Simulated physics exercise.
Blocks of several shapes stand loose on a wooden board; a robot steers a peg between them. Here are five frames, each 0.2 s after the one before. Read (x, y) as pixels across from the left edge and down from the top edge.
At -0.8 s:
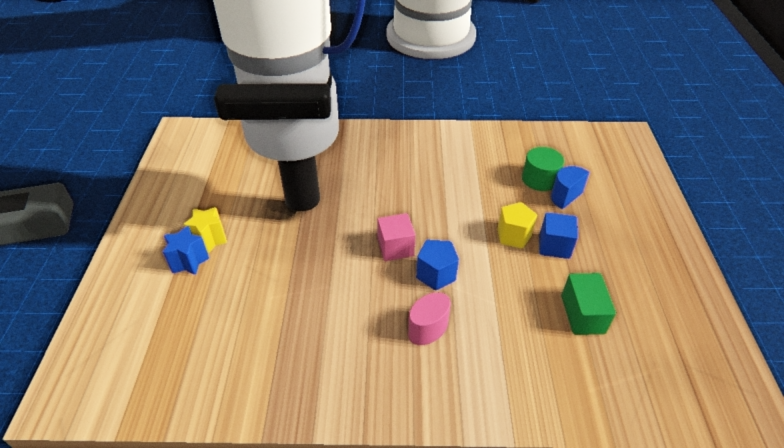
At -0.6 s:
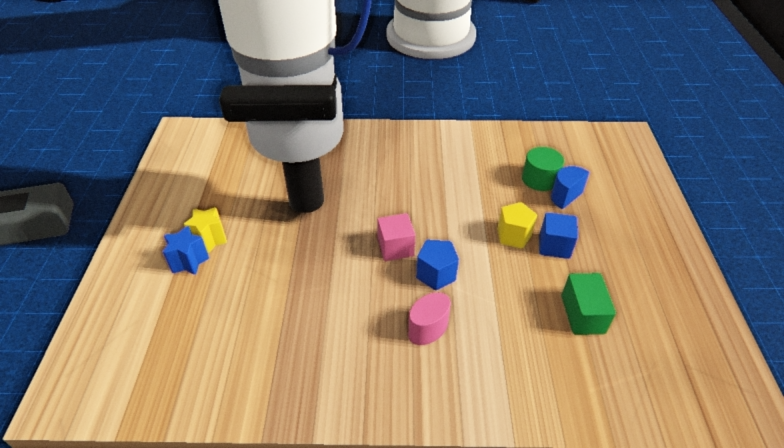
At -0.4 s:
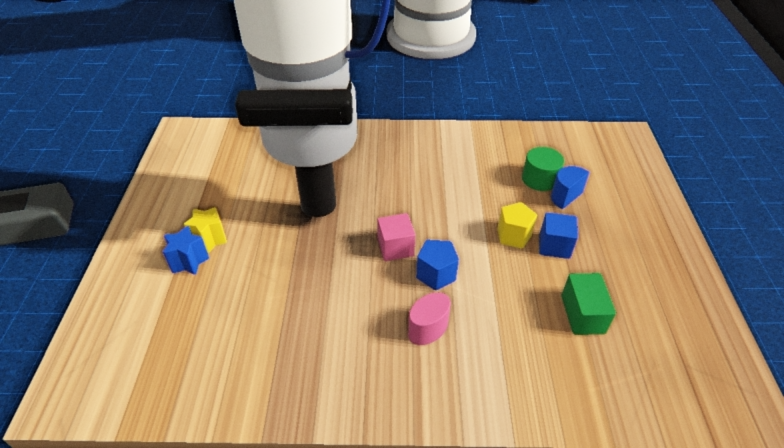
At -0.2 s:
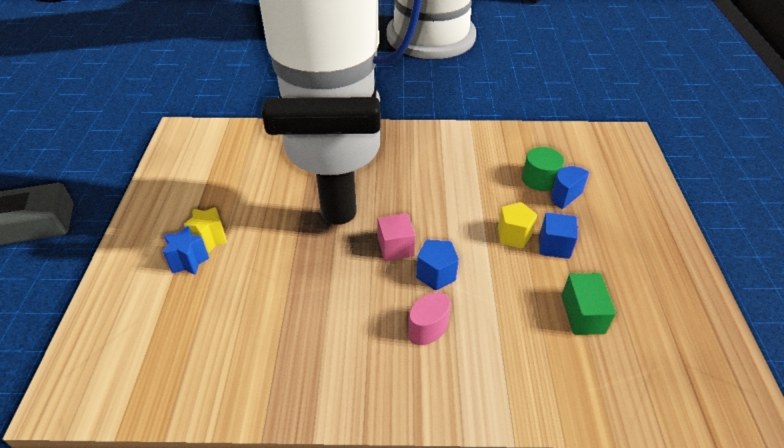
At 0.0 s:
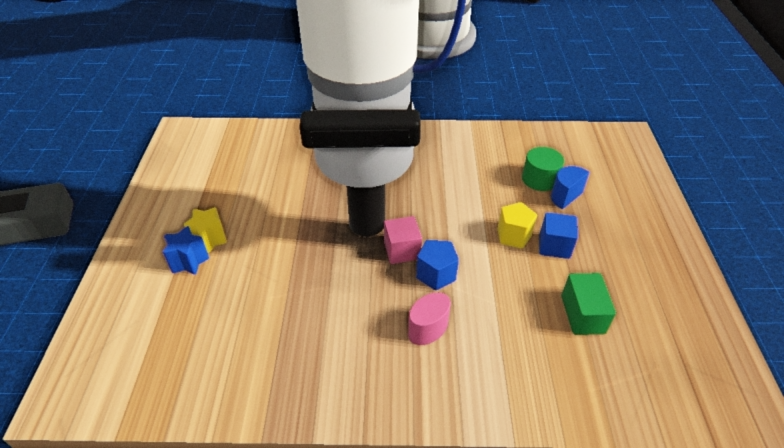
The clip shows a robot arm with a black peg above a wooden board of scattered colored blocks; the peg moves right and slightly toward the viewer, then nudges the pink four-sided block slightly right while the other blocks stay still.
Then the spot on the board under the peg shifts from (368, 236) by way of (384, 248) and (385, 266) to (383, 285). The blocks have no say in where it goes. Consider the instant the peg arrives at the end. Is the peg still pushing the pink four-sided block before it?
My answer is no.
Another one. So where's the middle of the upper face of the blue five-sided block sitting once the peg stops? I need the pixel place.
The middle of the upper face of the blue five-sided block will lie at about (459, 260) in the picture.
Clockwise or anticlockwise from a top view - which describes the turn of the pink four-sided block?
Rotation: Counter-clockwise.
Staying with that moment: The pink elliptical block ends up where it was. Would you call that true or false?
The claim holds.
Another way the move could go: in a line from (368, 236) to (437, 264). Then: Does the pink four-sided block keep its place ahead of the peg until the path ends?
That would be a yes.
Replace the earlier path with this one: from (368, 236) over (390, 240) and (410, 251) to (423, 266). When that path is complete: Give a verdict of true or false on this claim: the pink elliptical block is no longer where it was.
It is false.
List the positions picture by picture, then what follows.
In the first frame, peg's lower end at (303, 200); pink four-sided block at (396, 226); pink elliptical block at (430, 308); blue five-sided block at (438, 253).
In the second frame, peg at (307, 201); blocks still.
In the third frame, peg at (319, 205); blocks still.
In the fourth frame, peg at (339, 213); blocks still.
In the fifth frame, peg at (367, 224); pink four-sided block at (403, 229); pink elliptical block at (430, 308); blue five-sided block at (438, 253).
What follows on the original path. Halfway along, peg at (386, 245); pink four-sided block at (426, 240), turned 40° anticlockwise; blue five-sided block at (454, 259), turned 30° clockwise.
At the end, peg at (383, 273); pink four-sided block at (422, 244), turned 65° anticlockwise; pink elliptical block still; blue five-sided block at (459, 260), turned 30° clockwise.
